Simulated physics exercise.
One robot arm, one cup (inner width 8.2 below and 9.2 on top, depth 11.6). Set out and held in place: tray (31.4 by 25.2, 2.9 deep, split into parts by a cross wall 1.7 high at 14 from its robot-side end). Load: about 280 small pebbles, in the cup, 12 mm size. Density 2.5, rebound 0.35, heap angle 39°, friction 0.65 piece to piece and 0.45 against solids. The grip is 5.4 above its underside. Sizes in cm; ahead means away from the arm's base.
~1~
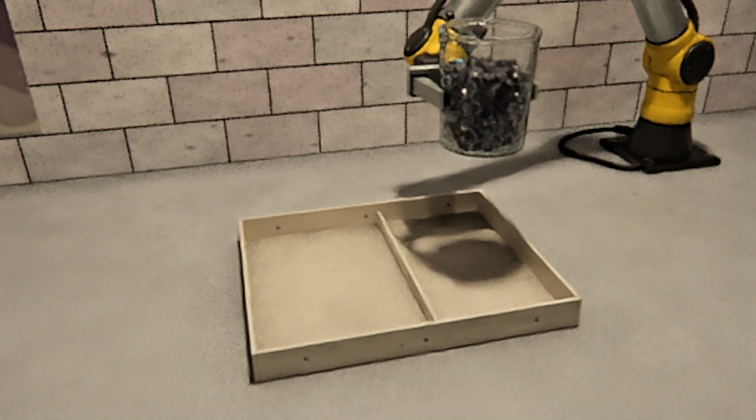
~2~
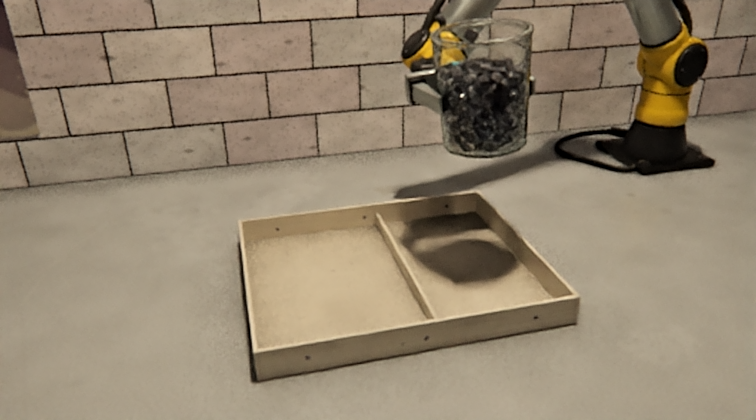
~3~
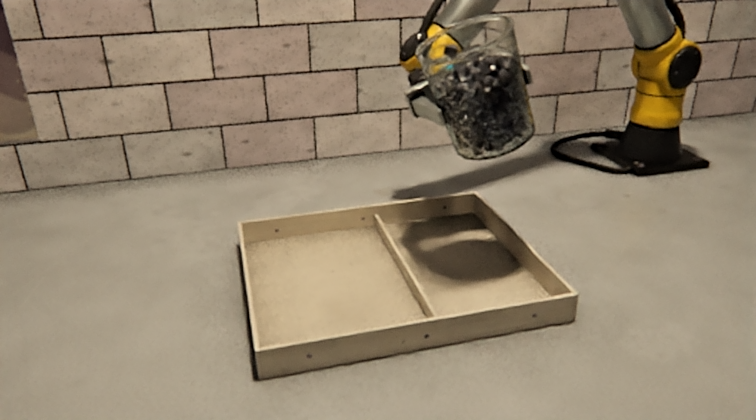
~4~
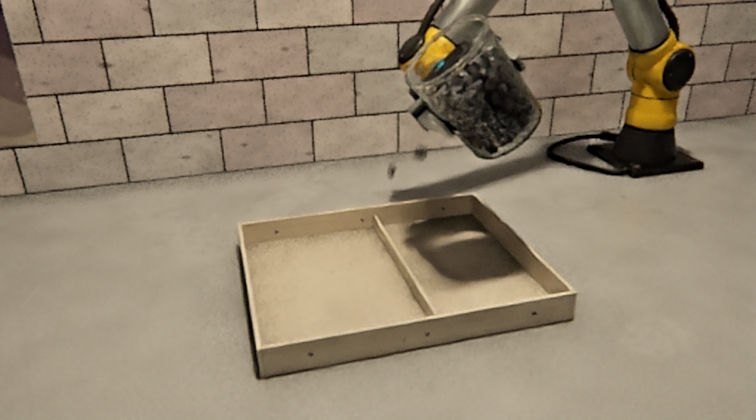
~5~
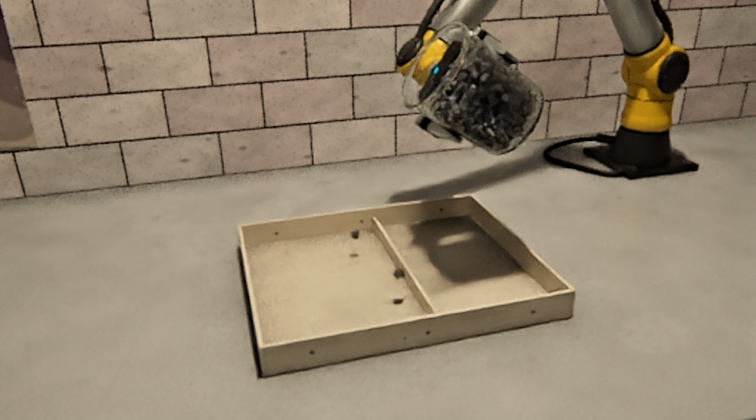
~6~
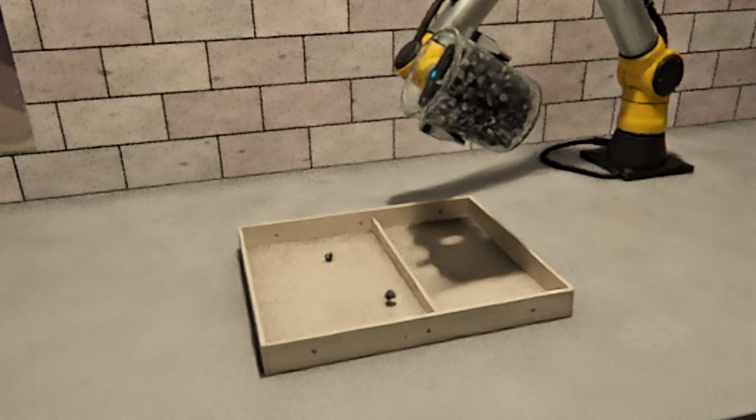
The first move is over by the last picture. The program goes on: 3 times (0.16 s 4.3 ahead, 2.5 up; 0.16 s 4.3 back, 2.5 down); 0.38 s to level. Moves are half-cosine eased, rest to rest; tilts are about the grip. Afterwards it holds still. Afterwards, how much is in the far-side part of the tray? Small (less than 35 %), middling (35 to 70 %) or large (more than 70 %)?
In the far-side part of the tray the share is small, less than 35 %.
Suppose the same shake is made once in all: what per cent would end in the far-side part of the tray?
In that case some 5 per cent.
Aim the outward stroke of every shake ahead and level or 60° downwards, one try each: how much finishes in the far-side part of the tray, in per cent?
About 5 and 0 per cent.
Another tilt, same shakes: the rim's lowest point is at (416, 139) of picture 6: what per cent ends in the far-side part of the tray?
About 70 per cent.
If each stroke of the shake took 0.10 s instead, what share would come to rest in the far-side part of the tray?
In that case some 65 per cent.
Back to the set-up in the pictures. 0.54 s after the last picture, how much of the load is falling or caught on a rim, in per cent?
About 1 per cent.
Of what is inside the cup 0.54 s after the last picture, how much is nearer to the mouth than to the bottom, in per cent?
Some 45 per cent.
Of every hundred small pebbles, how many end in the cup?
Roughly 85 per cent.
Then, 0.54 s later, tilted 61° forward, highest piece 25 above the table; 258 in the cup, 14 in the far-side part, 3 in flight or on a rim.
Then, 1.07 s later, tilted 49° forward, highest piece 24 above the table; 231 in the cup, 39 in the far-side part, 1 in the robot-side part, 4 in flight or on a rim.
Then, 1.54 s later, level, highest piece 25 above the table; 231 in the cup, 43 in the far-side part, 1 in the robot-side part.
Then, 2.59 s later, level, highest piece 25 above the table; 231 in the cup, 43 in the far-side part, 1 in the robot-side part.
At rest, 231 in the cup, 43 in the far-side part, 1 in the robot-side part. That is 16 % in the far-side part of the tray.
